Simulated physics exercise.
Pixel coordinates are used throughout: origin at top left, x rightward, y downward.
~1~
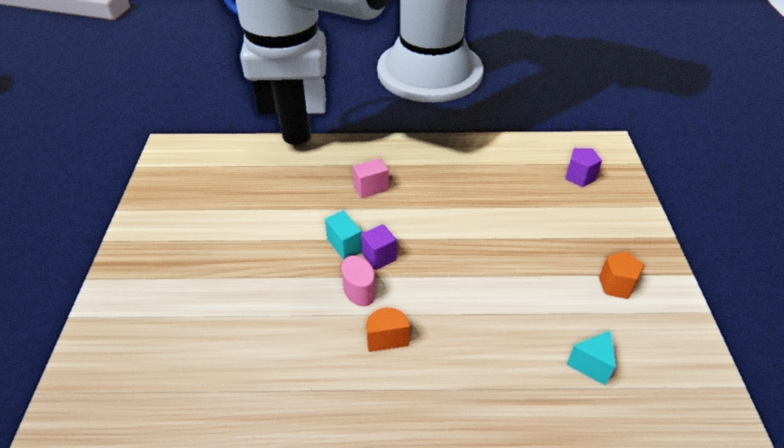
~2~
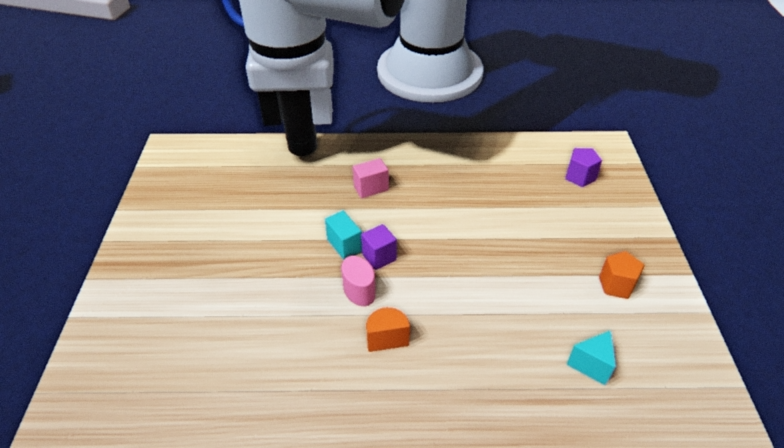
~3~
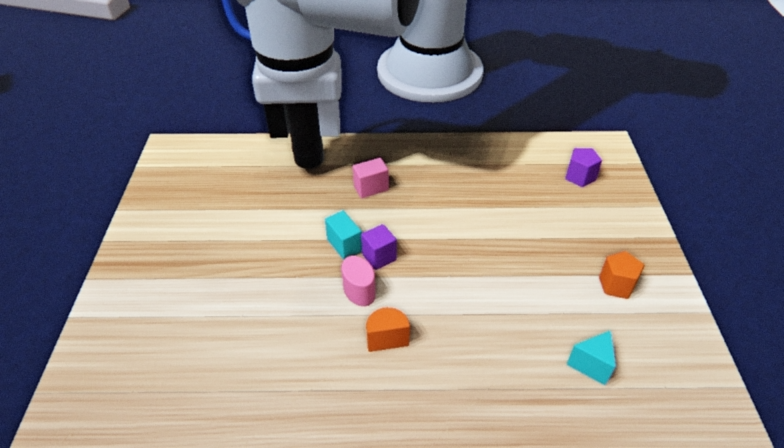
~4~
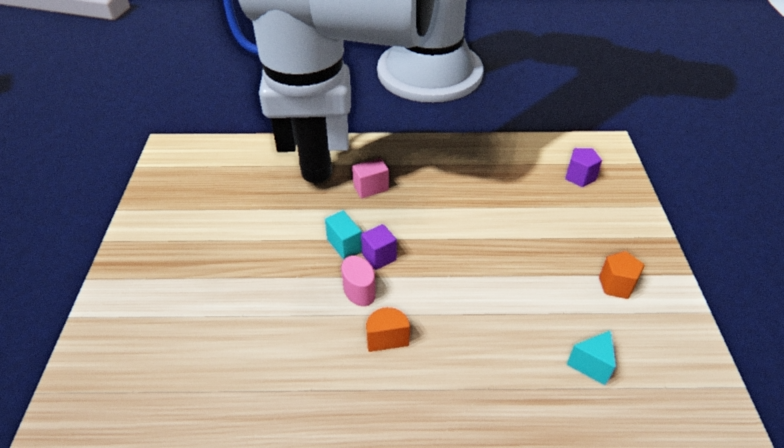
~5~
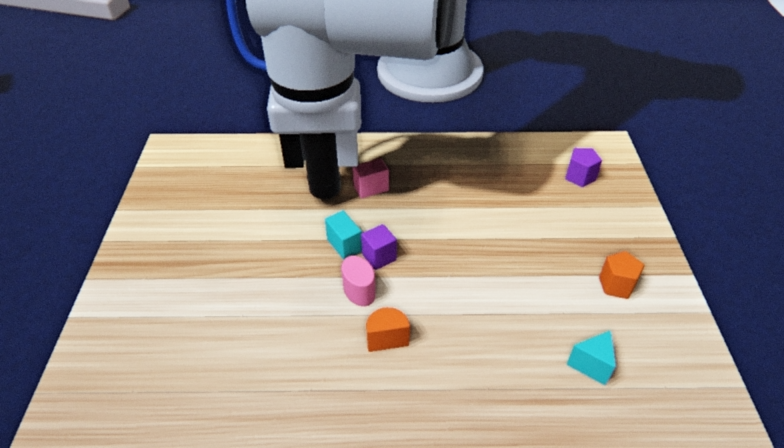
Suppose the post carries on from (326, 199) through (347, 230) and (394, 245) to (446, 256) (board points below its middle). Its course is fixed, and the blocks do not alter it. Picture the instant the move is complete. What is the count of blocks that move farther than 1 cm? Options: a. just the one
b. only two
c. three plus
Answer: B.
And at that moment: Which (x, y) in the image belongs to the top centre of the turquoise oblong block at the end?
The middle of its top is at (350, 242).
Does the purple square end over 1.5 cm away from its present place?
Yes, it checks out.
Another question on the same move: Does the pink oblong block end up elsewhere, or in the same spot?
Left in place.
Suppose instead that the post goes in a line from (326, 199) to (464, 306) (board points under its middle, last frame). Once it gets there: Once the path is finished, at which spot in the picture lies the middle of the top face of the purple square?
At pixel (389, 261).
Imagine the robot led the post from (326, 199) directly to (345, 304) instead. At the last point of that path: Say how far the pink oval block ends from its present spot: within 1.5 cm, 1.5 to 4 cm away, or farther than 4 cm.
The over 4 cm band.
What follows on the original path. One third of the way, post at (347, 221); turquoise oblong block at (346, 235), turned 25° clockwise.
Two thirds of the way, post at (394, 235); turquoise oblong block at (350, 242), turned 50° clockwise; pink oval block at (357, 273); purple square at (394, 247), turned 40° clockwise.
At the end, post at (446, 247); turquoise oblong block at (350, 242), turned 50° clockwise; pink oval block at (357, 273); pink oblong block still; purple square at (395, 248), turned 45° clockwise.
